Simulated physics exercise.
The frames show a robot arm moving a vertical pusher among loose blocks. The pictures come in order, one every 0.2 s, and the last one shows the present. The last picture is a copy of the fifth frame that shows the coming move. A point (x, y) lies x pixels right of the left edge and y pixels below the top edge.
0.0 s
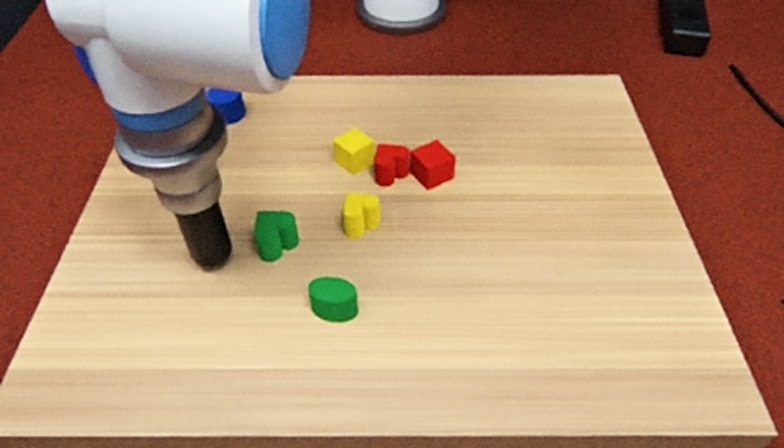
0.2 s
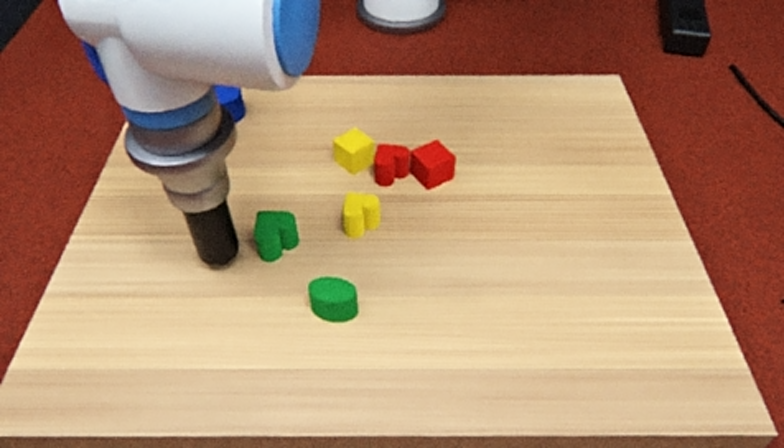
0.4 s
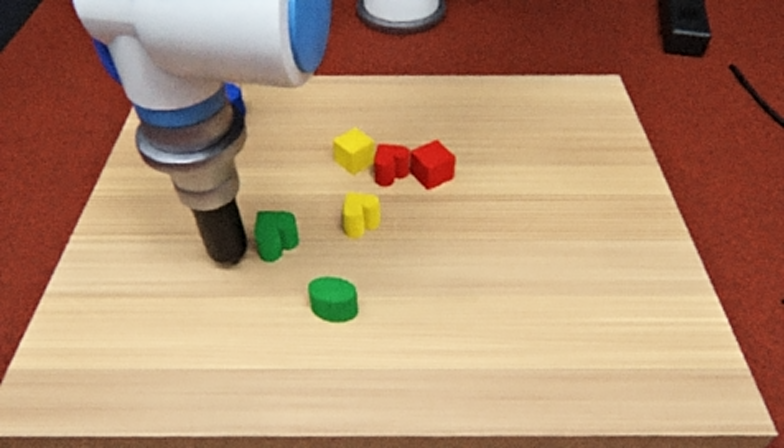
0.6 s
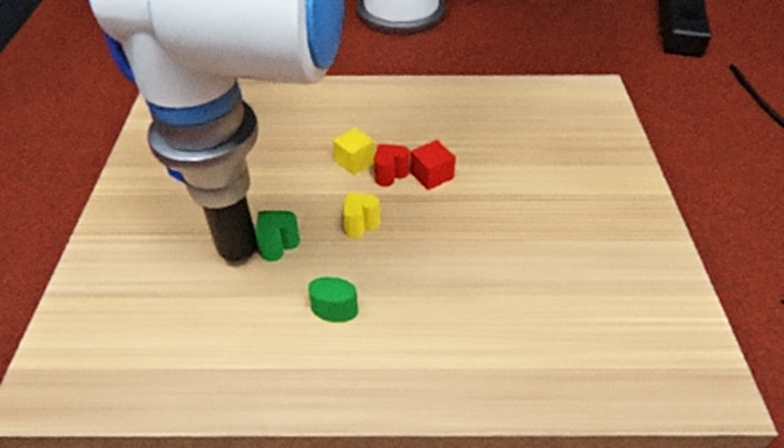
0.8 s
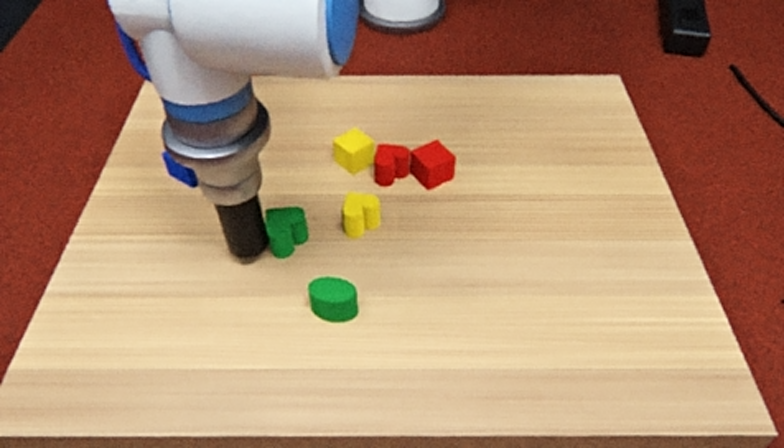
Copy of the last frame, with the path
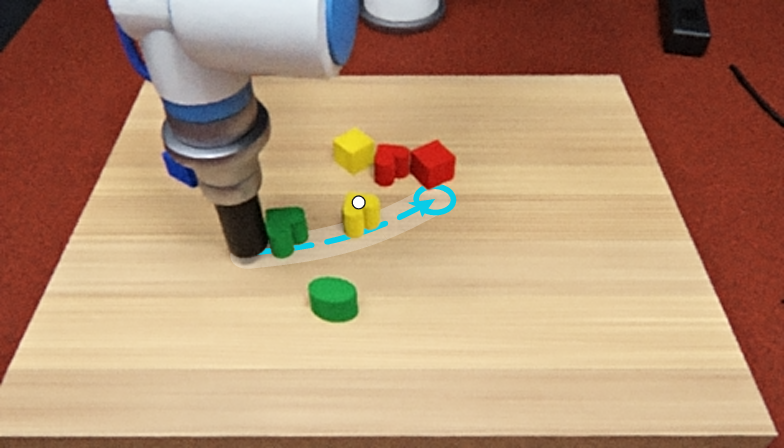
A robot arm slides its black pusher right and nudges the green heart-shaped block slightly.
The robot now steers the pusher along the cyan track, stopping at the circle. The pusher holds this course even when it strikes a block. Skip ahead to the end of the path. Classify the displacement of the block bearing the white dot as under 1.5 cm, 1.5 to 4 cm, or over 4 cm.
Band: Over 4 cm.
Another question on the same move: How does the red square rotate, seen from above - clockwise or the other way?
The sense of turning is anti-clockwise.
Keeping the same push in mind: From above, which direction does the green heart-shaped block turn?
It goes anticlockwise.
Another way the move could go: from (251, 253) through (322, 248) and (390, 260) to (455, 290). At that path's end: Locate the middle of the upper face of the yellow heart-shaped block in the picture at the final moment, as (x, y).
The point I'd pick in the picture is (383, 190).
The drawn path runs from (251, 253) through (319, 244) and (382, 225) to (435, 199); the dot is on the yellow heart-shaped block.
What follows on the original path. One third of the way, pusher at (320, 235); green heart-shaped block at (344, 201), turned 40° anticlockwise; yellow heart-shaped block at (374, 197).
Two thirds of the way, pusher at (382, 216); green heart-shaped block at (402, 182), turned 50° anticlockwise; yellow heart-shaped block at (430, 176), turned 20° anticlockwise; red square at (436, 150), turned 20° anticlockwise.
At the end, pusher at (435, 190); green heart-shaped block at (456, 159), turned 45° anticlockwise; yellow heart-shaped block at (484, 155), turned 15° anticlockwise; red heart-shaped block not moved; red square at (453, 134), turned 80° anticlockwise.
